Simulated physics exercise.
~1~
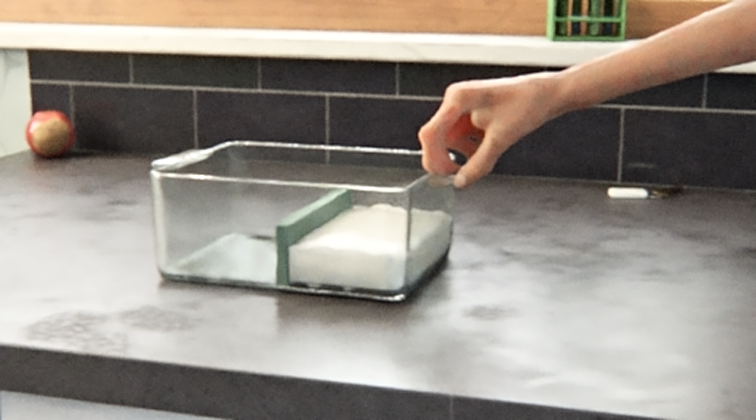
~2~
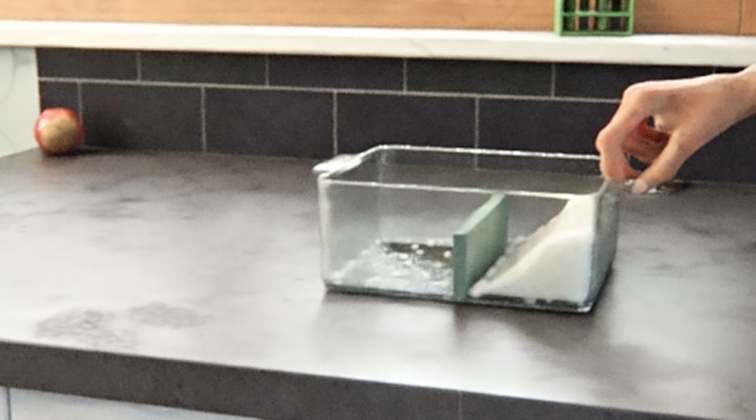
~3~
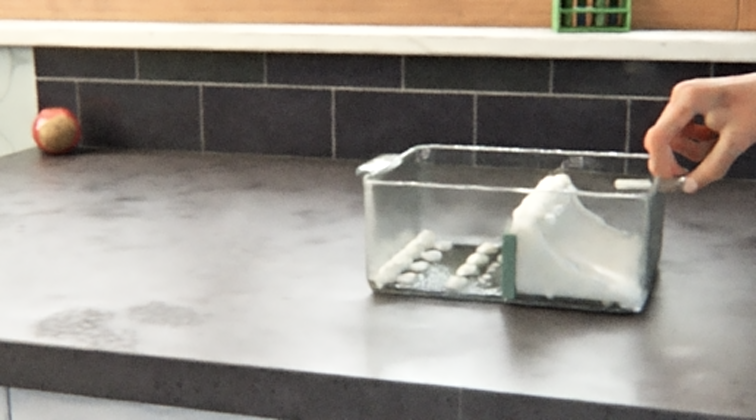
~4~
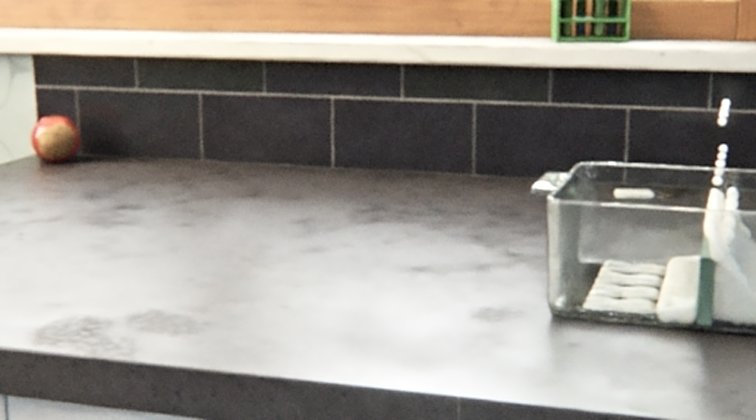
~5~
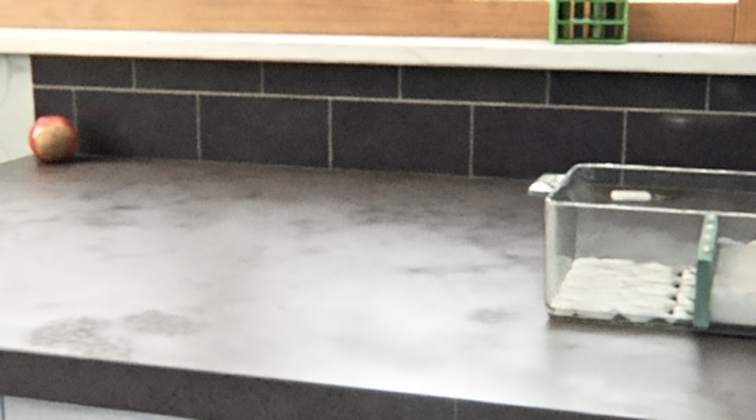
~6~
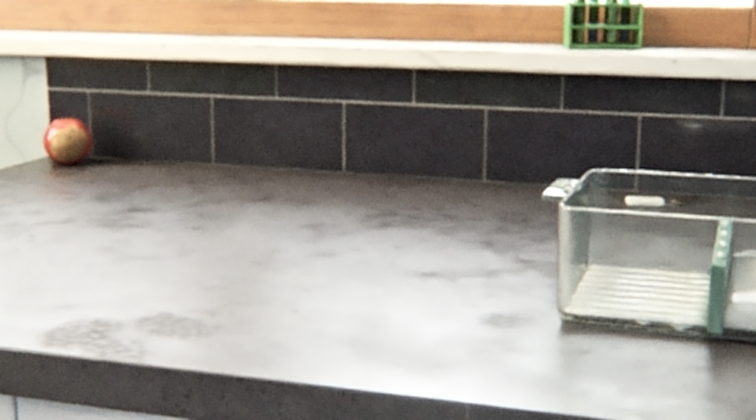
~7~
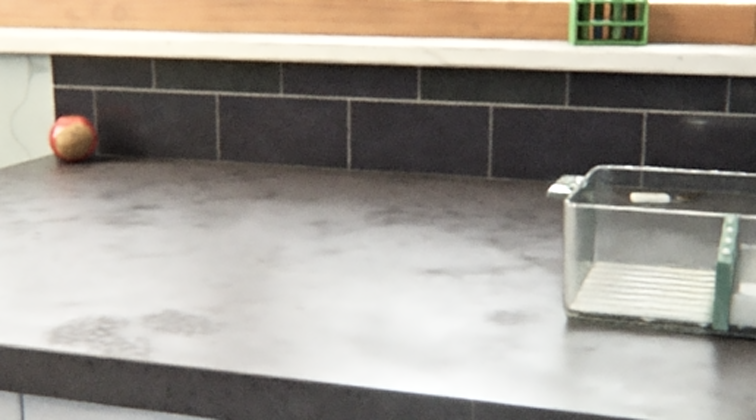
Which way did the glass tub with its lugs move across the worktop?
The tub and its lugs moved to the right, towards the side where the hand was pulling.
A clear glass tub with a green divider and milk on its right side slid right across the dark worktop, pulled by a hand, as the milk heaped up and some spilled into the left side, where a little lay at the end.
